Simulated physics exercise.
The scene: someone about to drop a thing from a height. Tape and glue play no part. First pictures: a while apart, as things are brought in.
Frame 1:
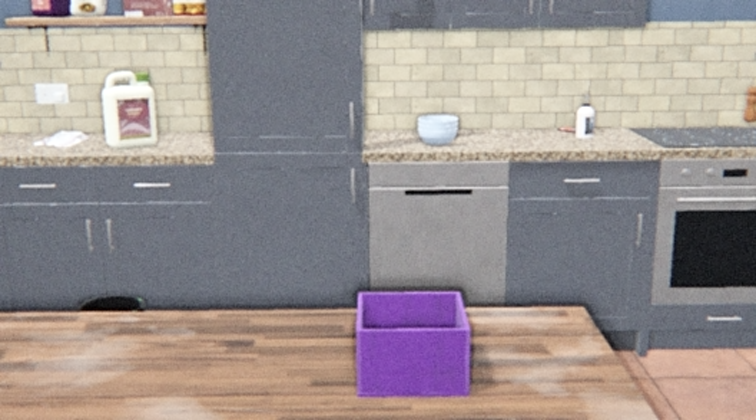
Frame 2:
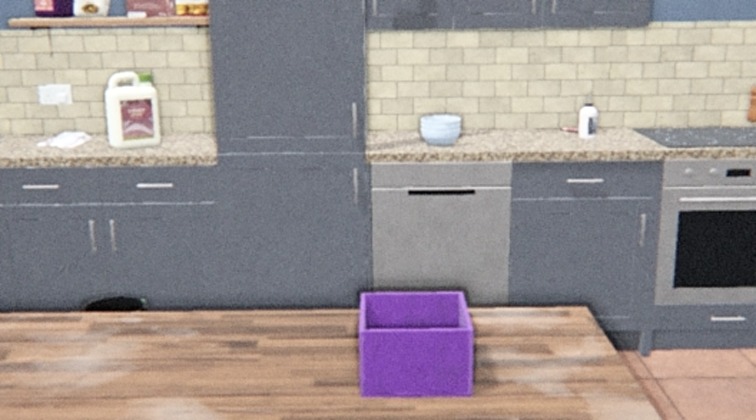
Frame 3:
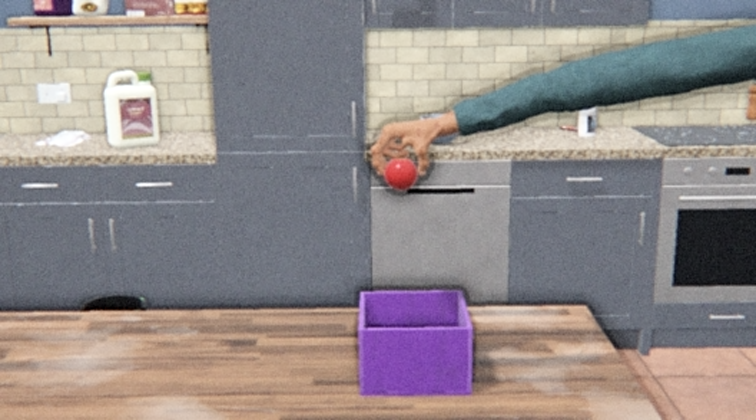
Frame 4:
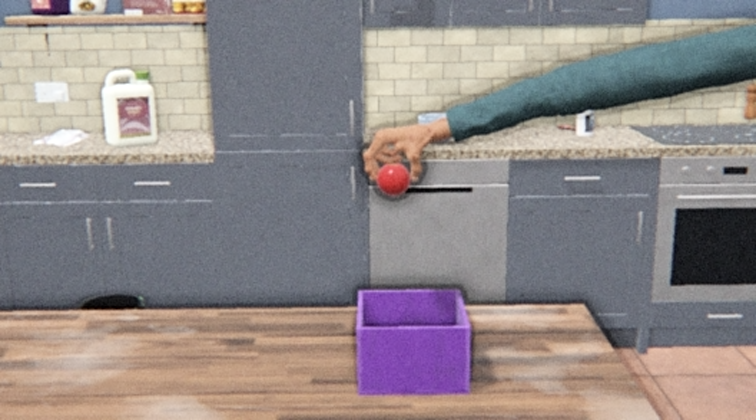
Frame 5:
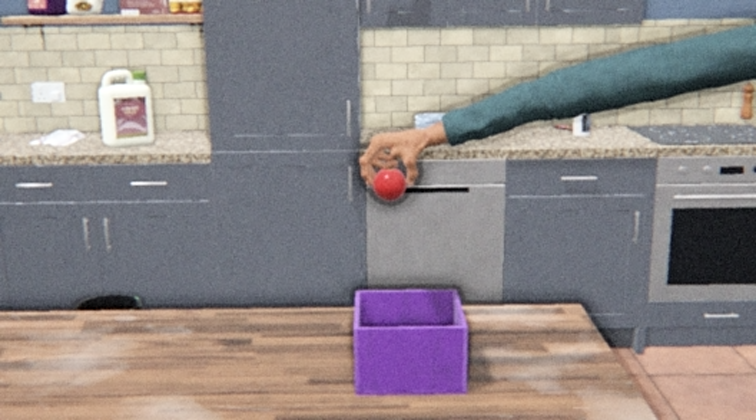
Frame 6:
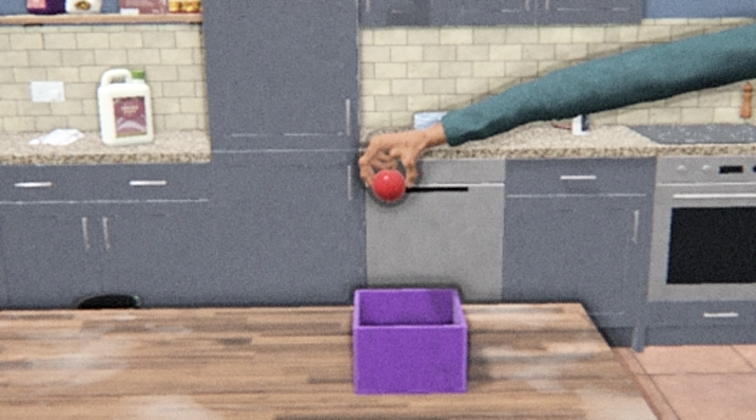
In a kitchen, a hand brings in a red tomato and holds it above a purple basket.
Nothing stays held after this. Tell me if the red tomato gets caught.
The red tomato goes in.
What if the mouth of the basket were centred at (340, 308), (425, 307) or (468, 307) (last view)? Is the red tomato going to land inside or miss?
The first try it goes wide; the second it gets in; the third it goes wide.
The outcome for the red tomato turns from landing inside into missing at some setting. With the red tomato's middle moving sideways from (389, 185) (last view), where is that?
The turning point is around (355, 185).
Then, 0.16 s later than the last frame, red tomato shifted about its own width near (389, 220).
Then, 0.22 s later than the last frame, red tomato dropping near (390, 263).
Then, 0.30 s later than the last frame, red tomato dropping near (390, 343).
When it is over, the red tomato lands inside, near (391, 352).
